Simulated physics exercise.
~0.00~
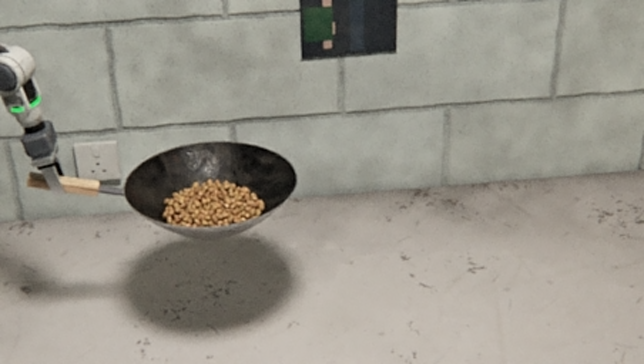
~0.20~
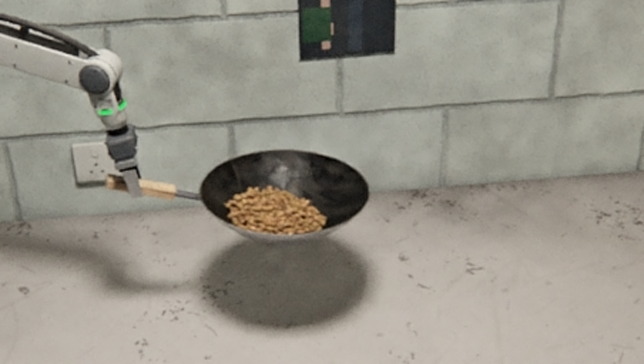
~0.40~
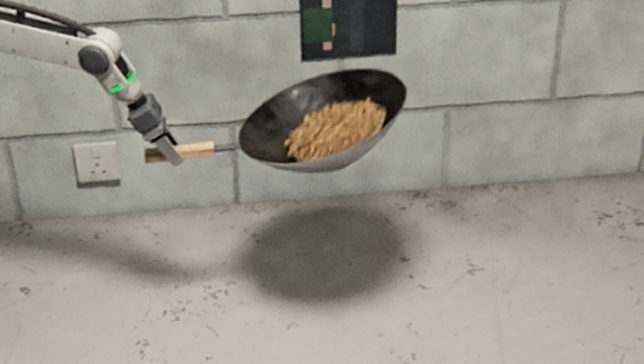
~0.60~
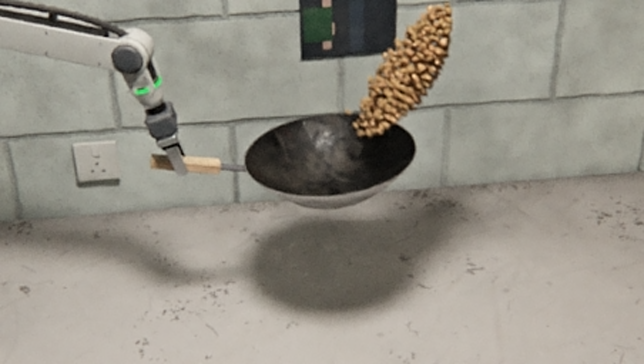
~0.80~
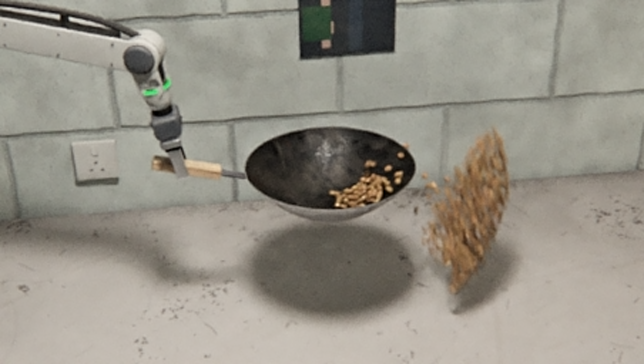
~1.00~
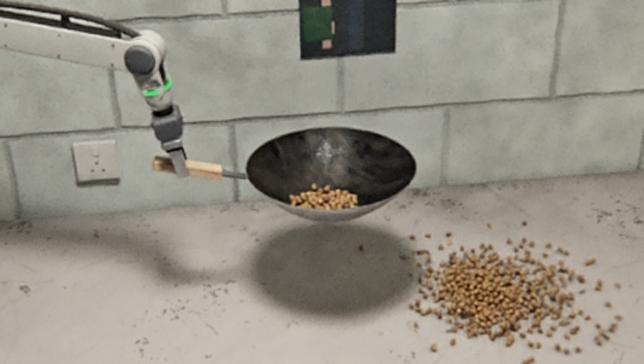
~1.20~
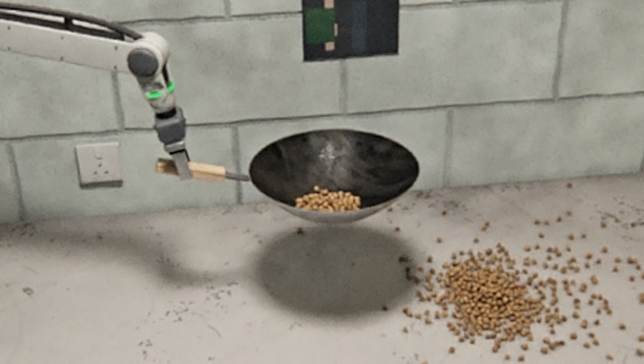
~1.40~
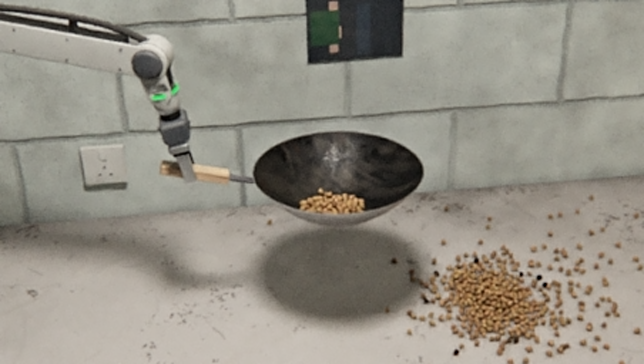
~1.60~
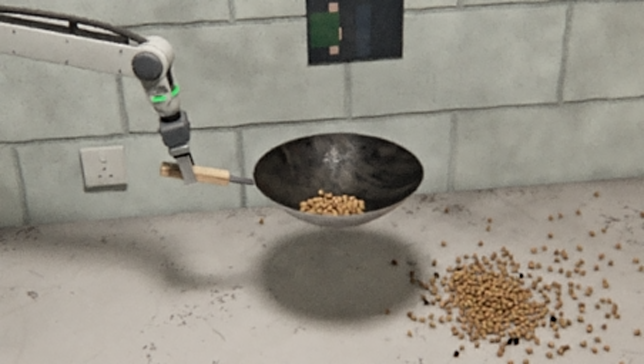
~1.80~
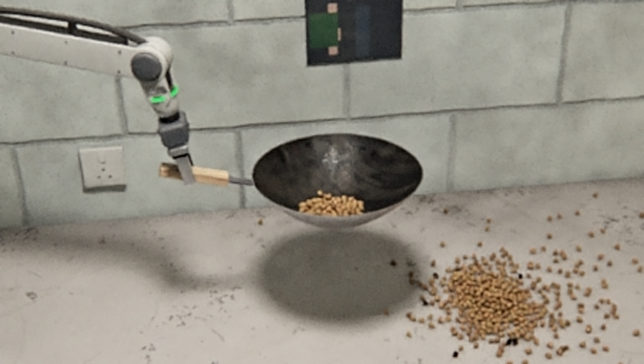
Against a wall of large pale grey-green blocks, seen from slightly above, a worn light grey surface stretches below a white socket and a dark panel. A grey and white robot arm with a glowing green ring reaches in from the left, holding a black wok of tan beans by its wooden handle. It swings the wok right, then lifts and tilts it back towards the arm. The wok drops level as the beans fly up and right in a long clump. Most miss the rim and scatter on the surface at right. The wok hangs still, a small heap left inside.
